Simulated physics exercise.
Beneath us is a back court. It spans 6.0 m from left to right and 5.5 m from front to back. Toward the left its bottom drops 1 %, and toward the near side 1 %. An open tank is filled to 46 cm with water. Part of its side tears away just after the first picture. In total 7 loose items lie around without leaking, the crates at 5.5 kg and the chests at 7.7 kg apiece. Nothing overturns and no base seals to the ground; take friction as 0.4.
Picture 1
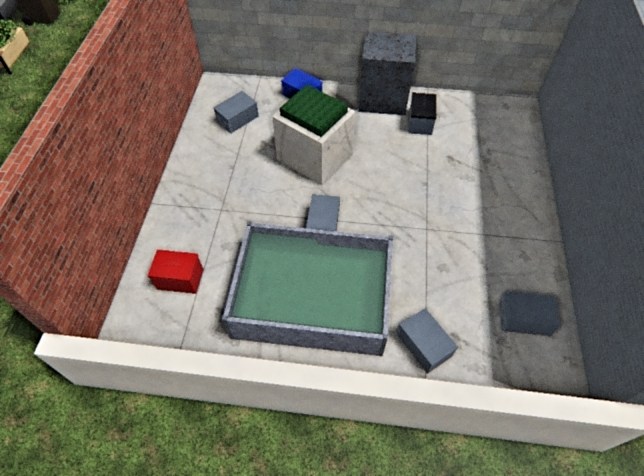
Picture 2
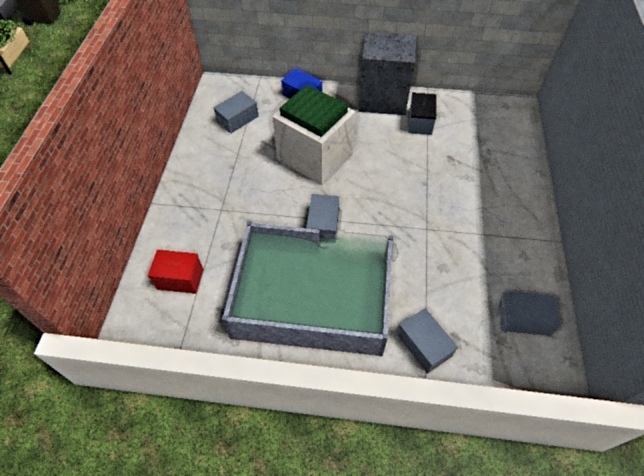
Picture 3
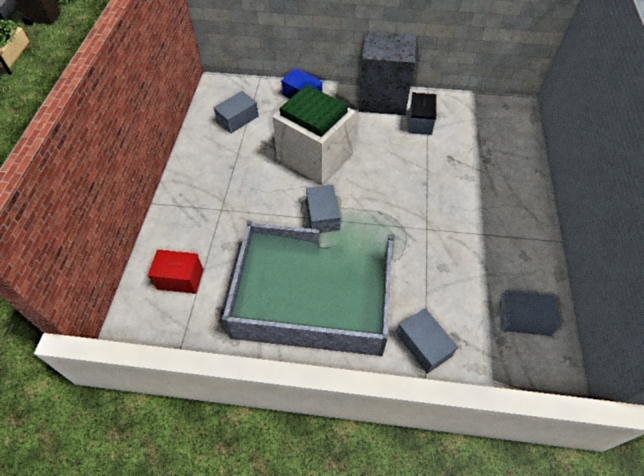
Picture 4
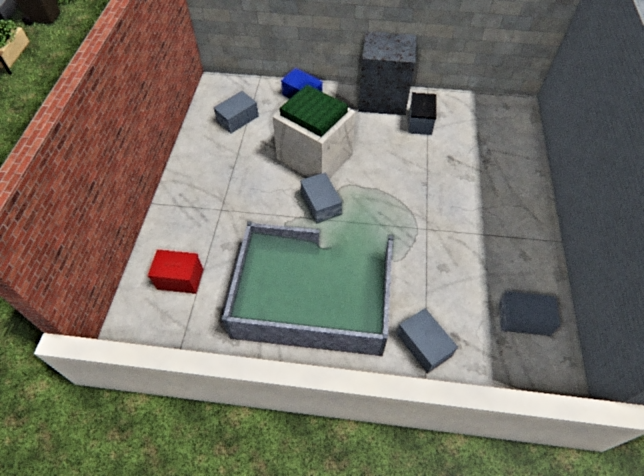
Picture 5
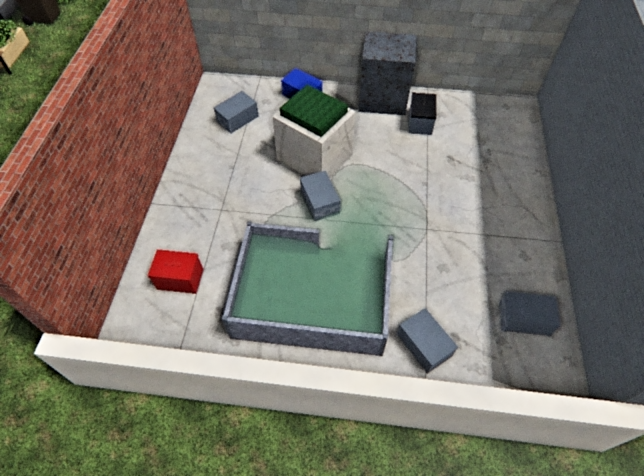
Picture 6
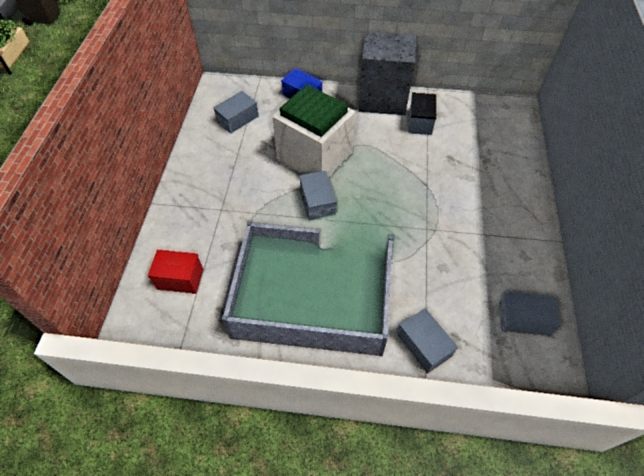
Open tank in a walled court losing part of its back side, water spreading across the paving and nudging a grey box backward.
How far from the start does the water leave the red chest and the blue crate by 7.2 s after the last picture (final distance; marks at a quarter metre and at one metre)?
First the red chest: It barely budges. Then the blue crate: It gets moved a long way.
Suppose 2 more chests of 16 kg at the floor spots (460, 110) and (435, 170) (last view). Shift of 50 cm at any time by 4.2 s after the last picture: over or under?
Taking them in order, they come out greater and greater.
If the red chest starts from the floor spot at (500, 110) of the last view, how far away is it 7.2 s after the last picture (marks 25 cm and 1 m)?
As it turns out, it is swept away.
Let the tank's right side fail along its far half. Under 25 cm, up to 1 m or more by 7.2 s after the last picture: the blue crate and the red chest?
With that failure, the blue crate keeps its spot, and the red chest keeps its spot.
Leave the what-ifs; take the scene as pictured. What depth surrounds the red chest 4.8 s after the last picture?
1 cm or so.
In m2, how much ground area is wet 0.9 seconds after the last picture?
The covered patch comes to about 11.0 m2.
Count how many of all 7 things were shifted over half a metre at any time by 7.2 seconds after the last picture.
That makes 5.
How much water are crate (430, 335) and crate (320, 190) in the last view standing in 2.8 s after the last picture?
Depth approx. 0 cm / 1 cm.
Then, 0.9 s after the last picture the red chest is near (173, 264), 0.0 m from its start, aground; the blue crate is near (302, 81), 0.0 m from its start, aground; 0 afloat.
Then, 2.8 s after the last picture the red chest is near (173, 264), 0.0 m from its start, aground; the blue crate is near (264, 75), 0.7 m from its start, aground; 1 afloat.
Then, 4.8 s after the last picture the red chest is near (173, 264), 0.0 m from its start, aground; the blue crate is near (210, 76), 1.6 m from its start, afloat; 3 afloat.
Then, 7.2 s after the last picture the red chest is near (173, 264), 0.0 m from its start, aground; the blue crate is near (199, 97), 1.7 m from its start, afloat; 4 afloat.
